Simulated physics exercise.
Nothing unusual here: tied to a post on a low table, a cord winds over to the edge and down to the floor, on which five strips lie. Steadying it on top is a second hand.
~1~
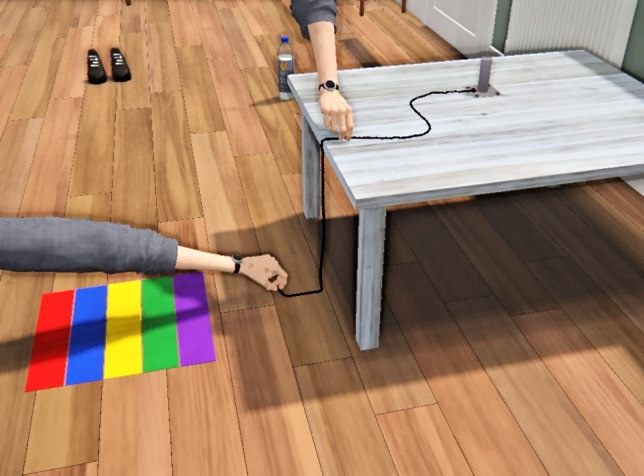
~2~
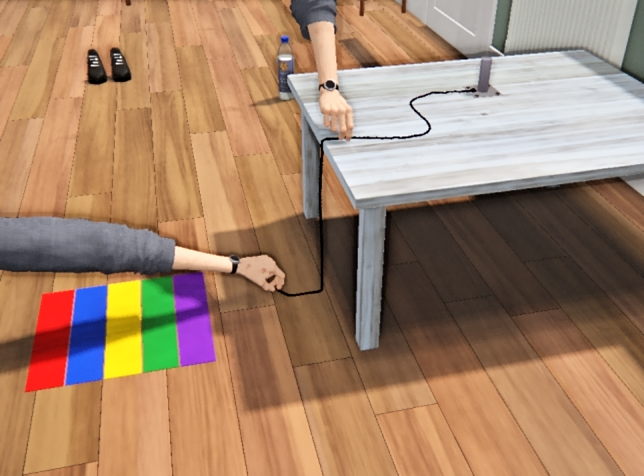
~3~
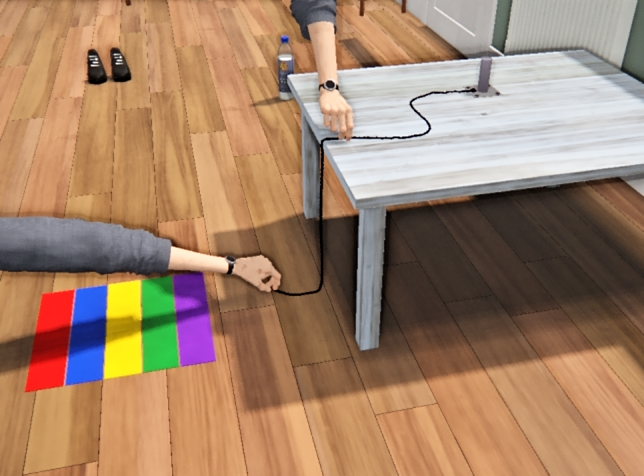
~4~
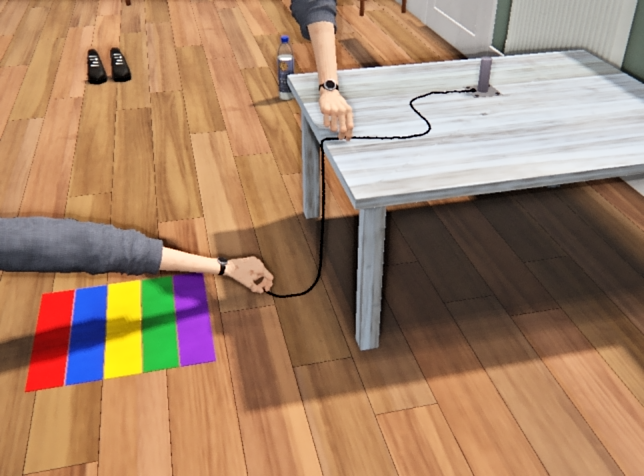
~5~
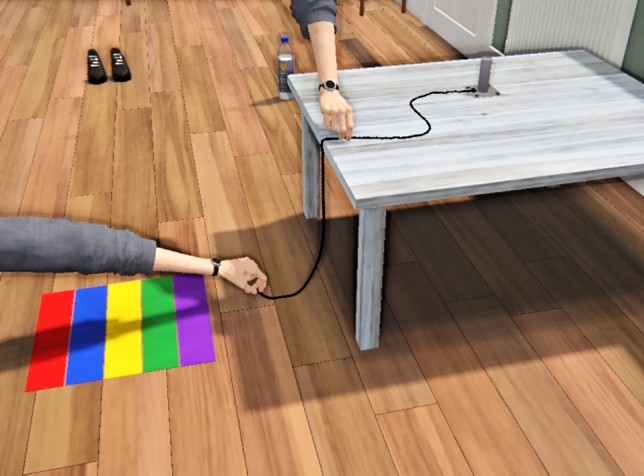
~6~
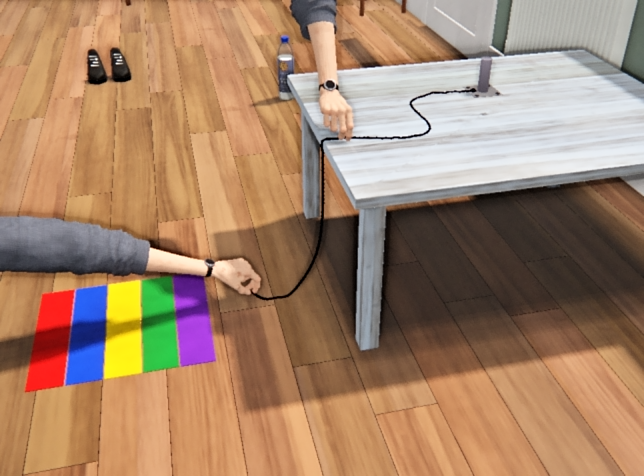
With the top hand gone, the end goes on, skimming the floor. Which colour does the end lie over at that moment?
It lies over blue.
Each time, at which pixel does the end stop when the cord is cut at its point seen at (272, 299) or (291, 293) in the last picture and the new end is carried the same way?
The pixels are close to (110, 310) and (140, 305), one per try.
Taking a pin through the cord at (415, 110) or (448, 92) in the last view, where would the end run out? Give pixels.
First try at (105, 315), second at (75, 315).
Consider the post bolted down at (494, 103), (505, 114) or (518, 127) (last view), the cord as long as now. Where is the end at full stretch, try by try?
First (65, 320), then (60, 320), and last (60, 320).
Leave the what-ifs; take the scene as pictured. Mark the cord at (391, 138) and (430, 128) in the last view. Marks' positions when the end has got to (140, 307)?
Point 1 - (317, 142); point 2 - (358, 123).
Early on, end near (140, 307); over green.
Midway, end near (100, 313); over blue.
At the end of the slack, end near (75, 317); over blue. Over blue.
